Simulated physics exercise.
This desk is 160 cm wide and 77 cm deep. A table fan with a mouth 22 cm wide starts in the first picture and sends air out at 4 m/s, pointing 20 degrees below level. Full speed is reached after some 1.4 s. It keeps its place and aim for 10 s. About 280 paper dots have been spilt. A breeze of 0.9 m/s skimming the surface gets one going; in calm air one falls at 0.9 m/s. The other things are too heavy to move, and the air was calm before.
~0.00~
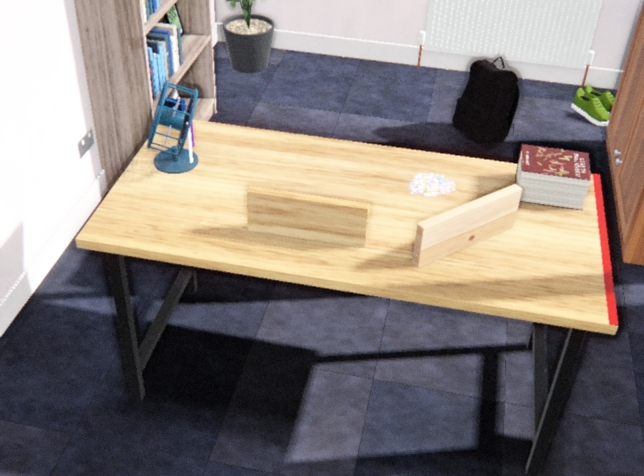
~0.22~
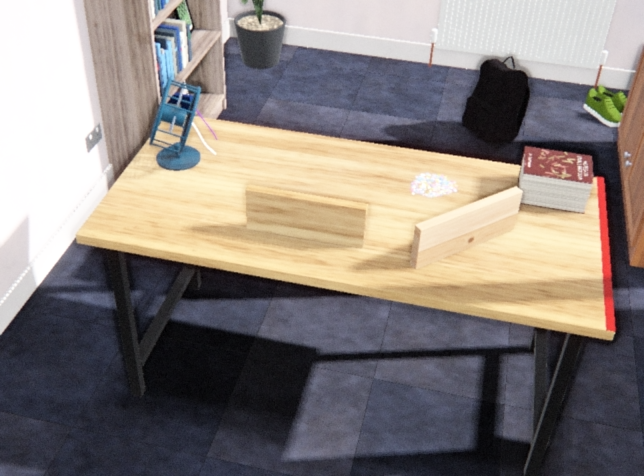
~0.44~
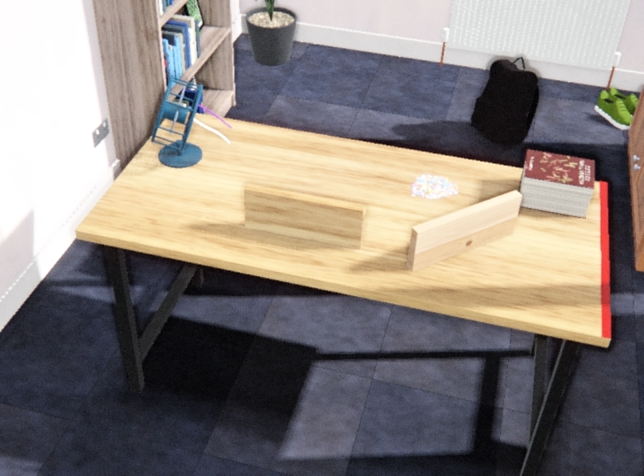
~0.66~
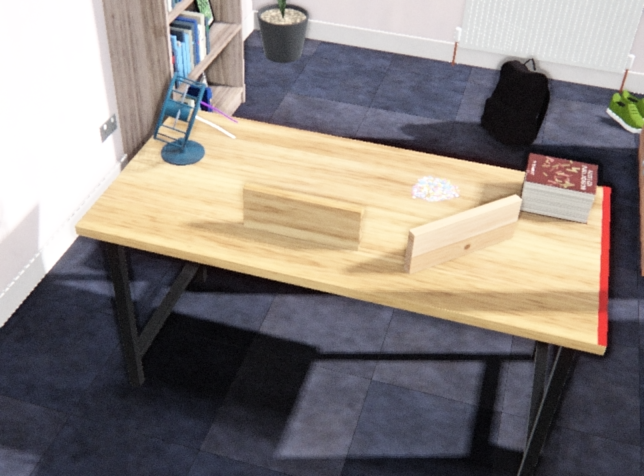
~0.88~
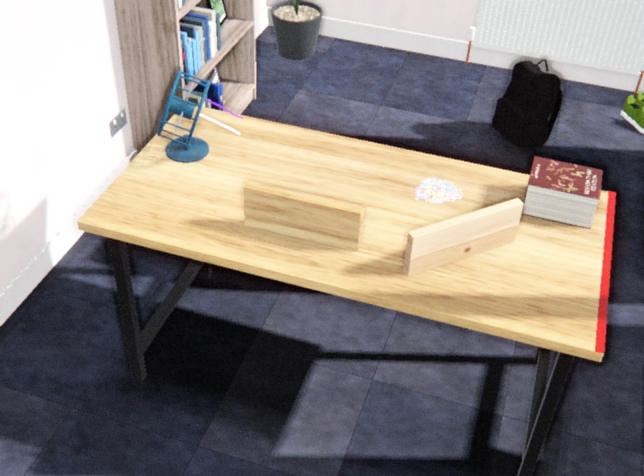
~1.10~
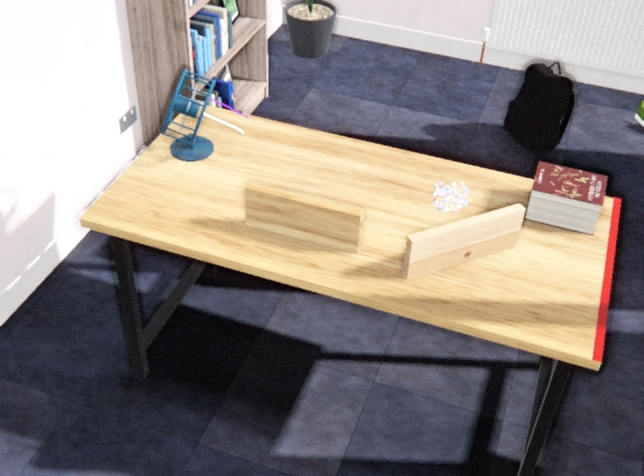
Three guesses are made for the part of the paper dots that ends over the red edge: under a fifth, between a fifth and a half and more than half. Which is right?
Of the paper dots, more than half end over the red edge.
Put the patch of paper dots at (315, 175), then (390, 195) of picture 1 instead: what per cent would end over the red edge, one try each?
In turn about 70 %, 80 %.
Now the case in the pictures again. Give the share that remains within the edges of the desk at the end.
About 1 %.
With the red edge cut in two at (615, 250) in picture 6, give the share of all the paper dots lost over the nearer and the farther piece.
Some 70 % nearer, 5 % farther.
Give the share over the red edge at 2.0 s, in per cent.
Some 70 per cent.
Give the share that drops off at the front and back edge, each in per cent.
About 0 % front, 20 % back.
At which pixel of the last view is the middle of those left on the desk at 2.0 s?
At about (523, 206).
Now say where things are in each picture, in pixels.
In the first picture, the middle of the paper dots is near (430, 185), none has stirred yet and the mouth of the table fan is at (172, 119).
In the second picture, the middle of the paper dots is near (432, 185), none has stirred yet and the red edge is centred on (609, 246).
In the third picture, the middle of the paper dots is near (433, 187), none has stirred yet, the top of a board is at (469, 211) and the top of a book is at (560, 168).
In the fourth picture, the middle of the paper dots is near (434, 189) and none has stirred yet.
In the fifth picture, the middle of the paper dots is near (437, 191) and none has stirred yet.
In the sixth picture, the middle of the paper dots is near (449, 197), the farthest in sight from the table fan is at (470, 201) and about 65 % have left their places.
After 2.0 s, 68 % are over the red edge; the middle of those still in play is near (523, 206); 69 % have settled or left.
After 3.2 s, 76 % are over the red edge; 94 % have settled or left.
After 5.5 s, 78 % are over the red edge; 99 % have settled or left.
After 10.0 s, at the end, 78 % are over the red edge.
